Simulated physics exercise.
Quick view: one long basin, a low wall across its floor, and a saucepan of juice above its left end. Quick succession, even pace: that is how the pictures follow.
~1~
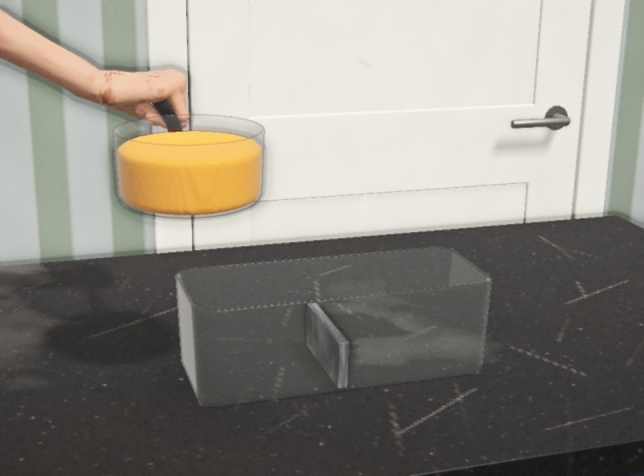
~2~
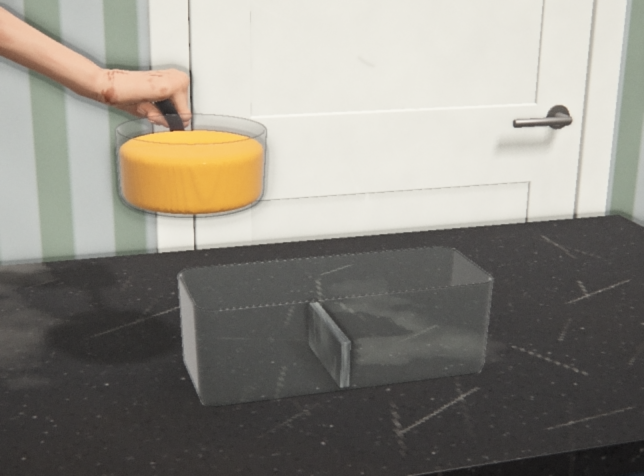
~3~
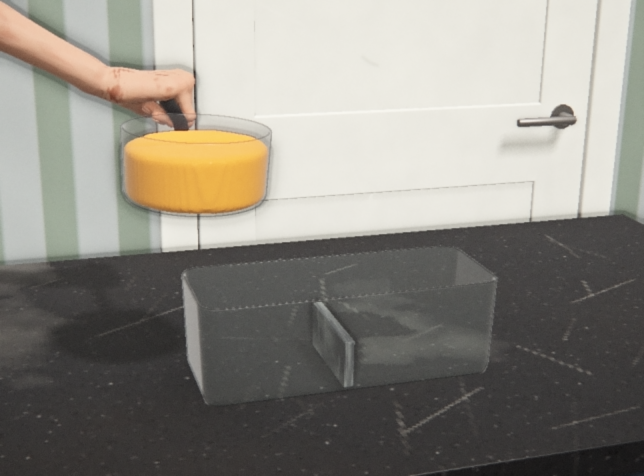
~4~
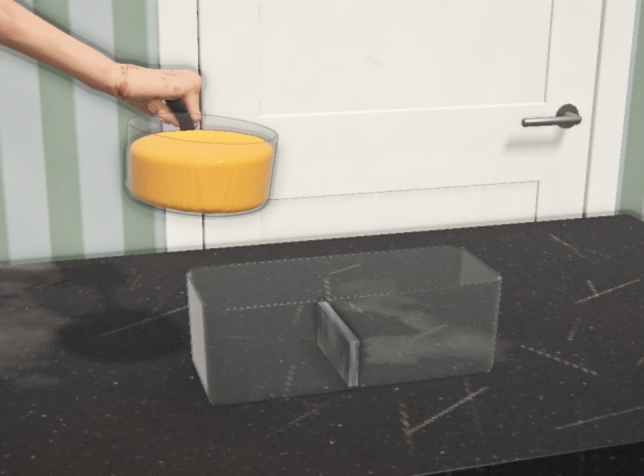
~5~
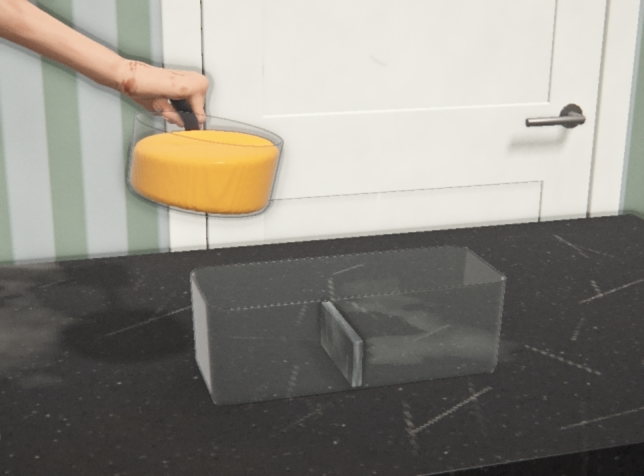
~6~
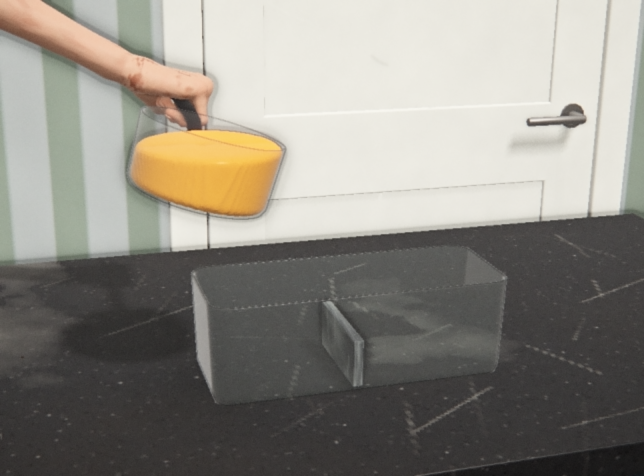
Above a long clear basin on a dark counter, a hand gradually tilts a saucepan of orange juice rightward.
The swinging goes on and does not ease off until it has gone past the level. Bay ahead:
The left-side portion is fullest.
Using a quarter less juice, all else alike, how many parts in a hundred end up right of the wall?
About 15 percent.
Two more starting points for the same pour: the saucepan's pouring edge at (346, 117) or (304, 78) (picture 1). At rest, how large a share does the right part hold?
Roughly 95 % the first time and roughly 80 % the second.
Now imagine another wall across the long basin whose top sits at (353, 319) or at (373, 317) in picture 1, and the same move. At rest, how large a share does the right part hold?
5 % then 5 %.
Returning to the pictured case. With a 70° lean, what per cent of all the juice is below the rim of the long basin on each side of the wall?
10 % left, 5 % right.
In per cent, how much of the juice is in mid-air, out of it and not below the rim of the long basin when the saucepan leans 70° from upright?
Close to 35 per cent.
A moment on, the tilt is 70° and 51 per cent is still to pour, 8 is left of the wall and 7 right of it.
Next, the tilt is 99° and 10 per cent is still to pour, 47 is left of the wall and 34 right of it.
Then the tilt is 102° and 1 per cent is still to pour, 63 is left of the wall and 34 right of it.
Later the tilt is 102° and 0 per cent is still to pour, 65 is left of the wall and 34 right of it.
At rest 65 per cent lies left of the wall, 34 right of it and 1 outside.
